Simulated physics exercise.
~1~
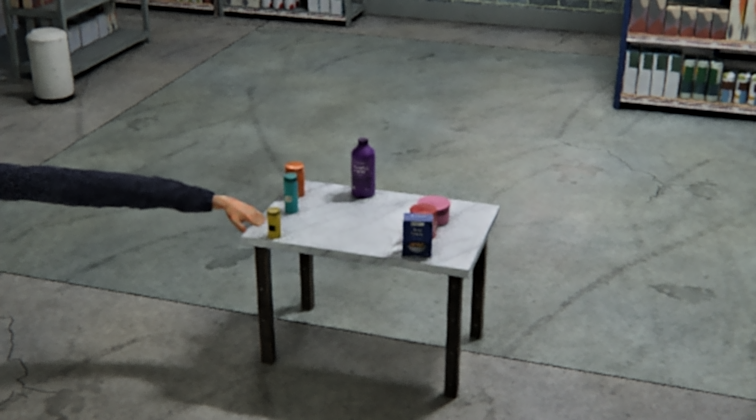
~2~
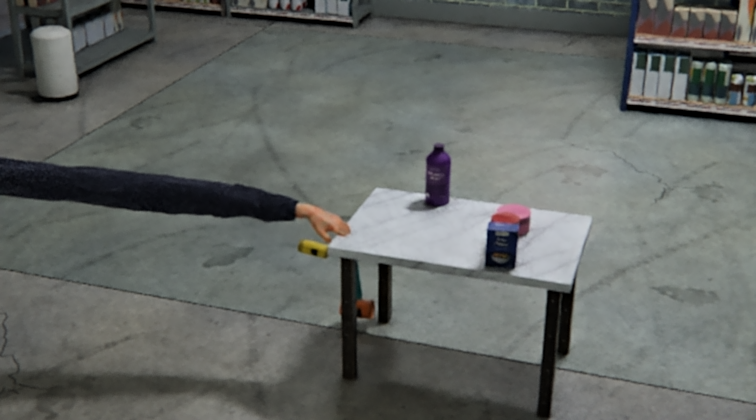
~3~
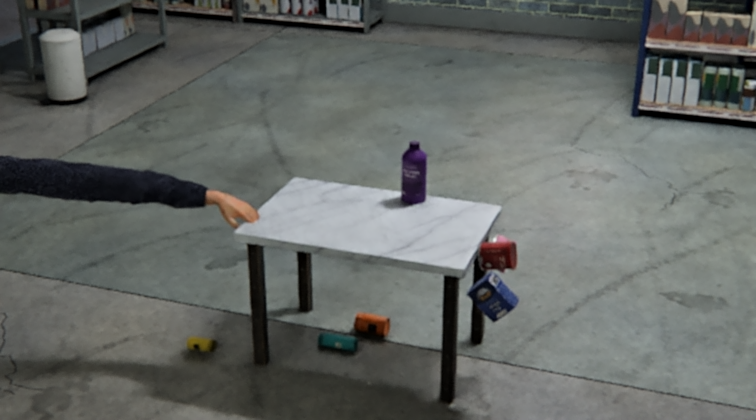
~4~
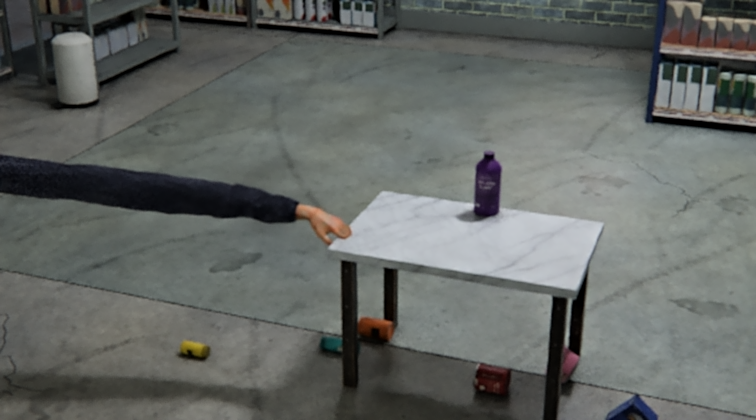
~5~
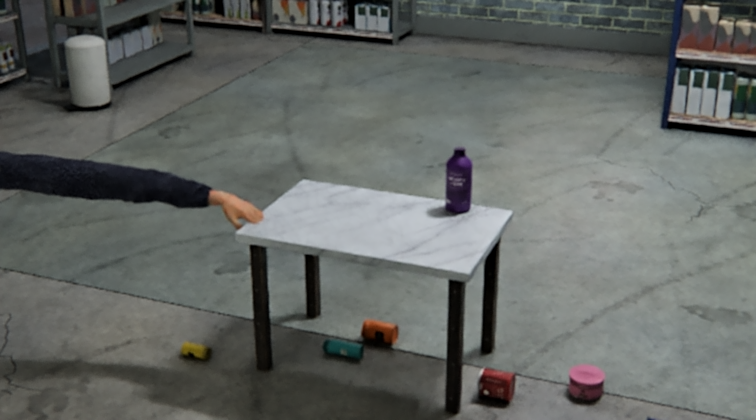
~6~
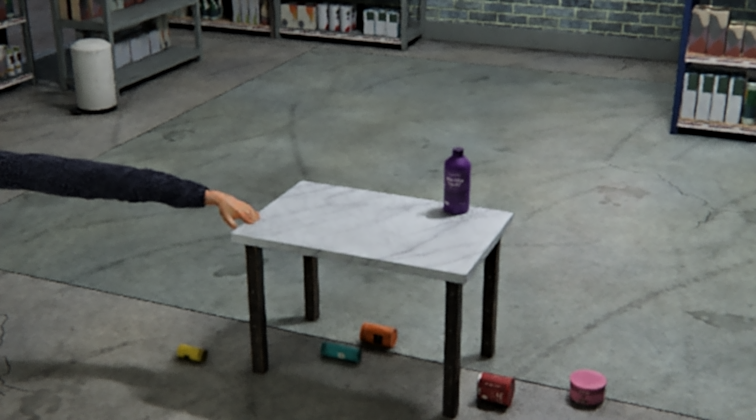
A hand at the left edge jerked a small marble-topped table back and forth, sending the yellow, turquoise and orange containers off the left side, then the red, pink and blue ones off the right, leaving only the purple bottle standing on top.
